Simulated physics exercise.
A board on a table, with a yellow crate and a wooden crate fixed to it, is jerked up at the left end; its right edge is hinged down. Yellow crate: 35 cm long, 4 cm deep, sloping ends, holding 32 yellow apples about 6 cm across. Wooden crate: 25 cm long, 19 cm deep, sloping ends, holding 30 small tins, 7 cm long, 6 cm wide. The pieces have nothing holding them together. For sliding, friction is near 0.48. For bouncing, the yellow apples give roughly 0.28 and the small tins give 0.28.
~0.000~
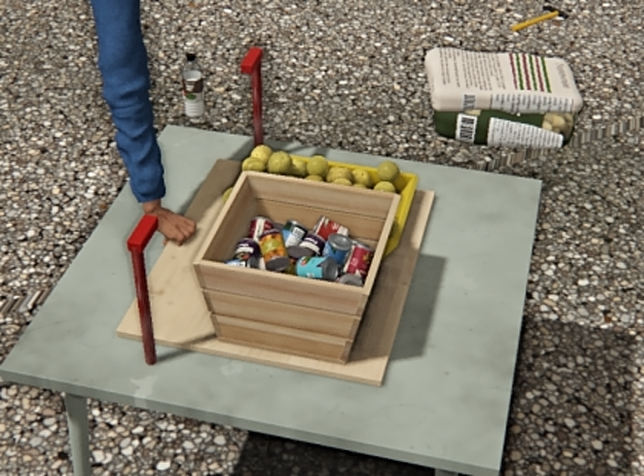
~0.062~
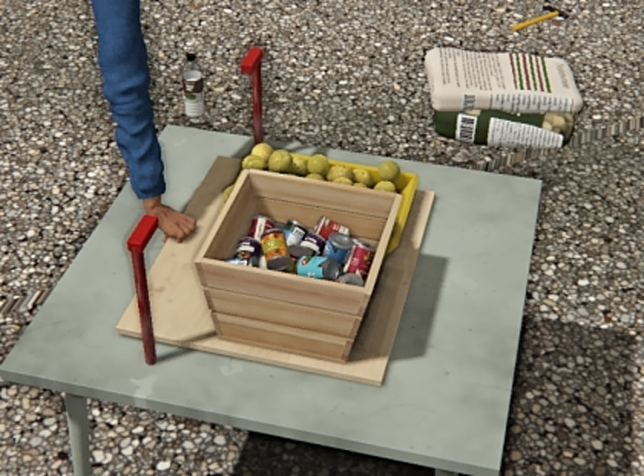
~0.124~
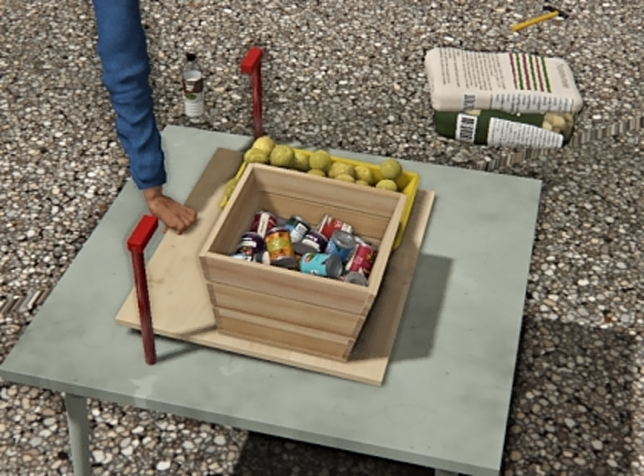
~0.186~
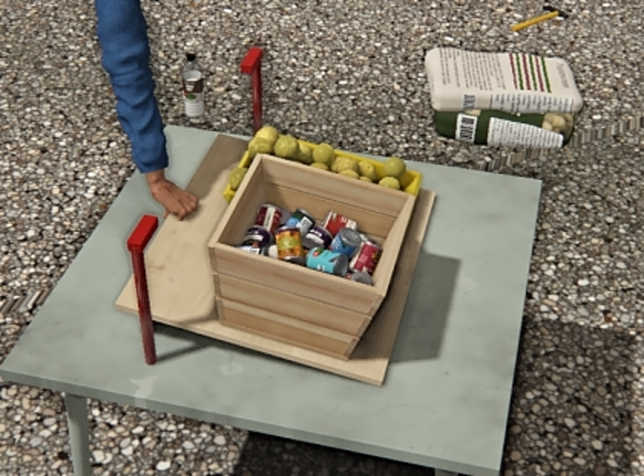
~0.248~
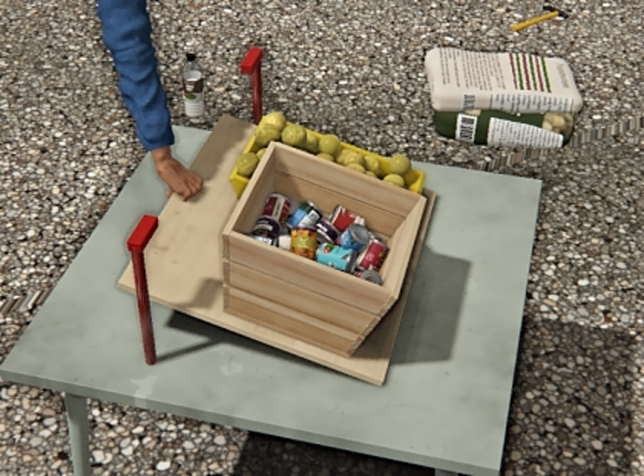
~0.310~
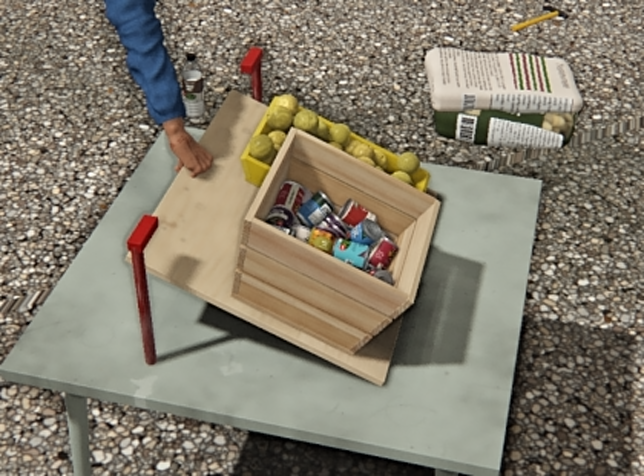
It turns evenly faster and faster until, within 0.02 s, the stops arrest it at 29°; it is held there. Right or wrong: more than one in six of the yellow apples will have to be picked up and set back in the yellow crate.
Right.
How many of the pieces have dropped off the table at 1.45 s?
Piece count: About 3.
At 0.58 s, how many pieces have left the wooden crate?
At that moment the wooden crate count out stands near 0.
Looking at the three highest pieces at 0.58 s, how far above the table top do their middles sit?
Roughly 26 centimetres.
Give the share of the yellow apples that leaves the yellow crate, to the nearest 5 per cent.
Roughly 30 percent.
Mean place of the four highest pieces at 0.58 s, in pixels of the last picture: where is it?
Mean position: Close to (344, 176) in the last view.
After 0.34 s, it hits the stops.
After 0.44 s, tilt 29°; 0 of 32 out of the yellow crate and 0 of 30 out of the wooden crate.
After 0.58 s, tilt 29°; 1 of 32 out of the yellow crate and 0 of 30 out of the wooden crate.
After 0.84 s, tilt 29°; 9 of 32 out of the yellow crate and 0 of 30 out of the wooden crate.
Outcome (at 1.45 s), 10 of 32 out of the yellow crate and 0 of 30 out of the wooden crate. Asked share, 10 of 32, 31 per cent.
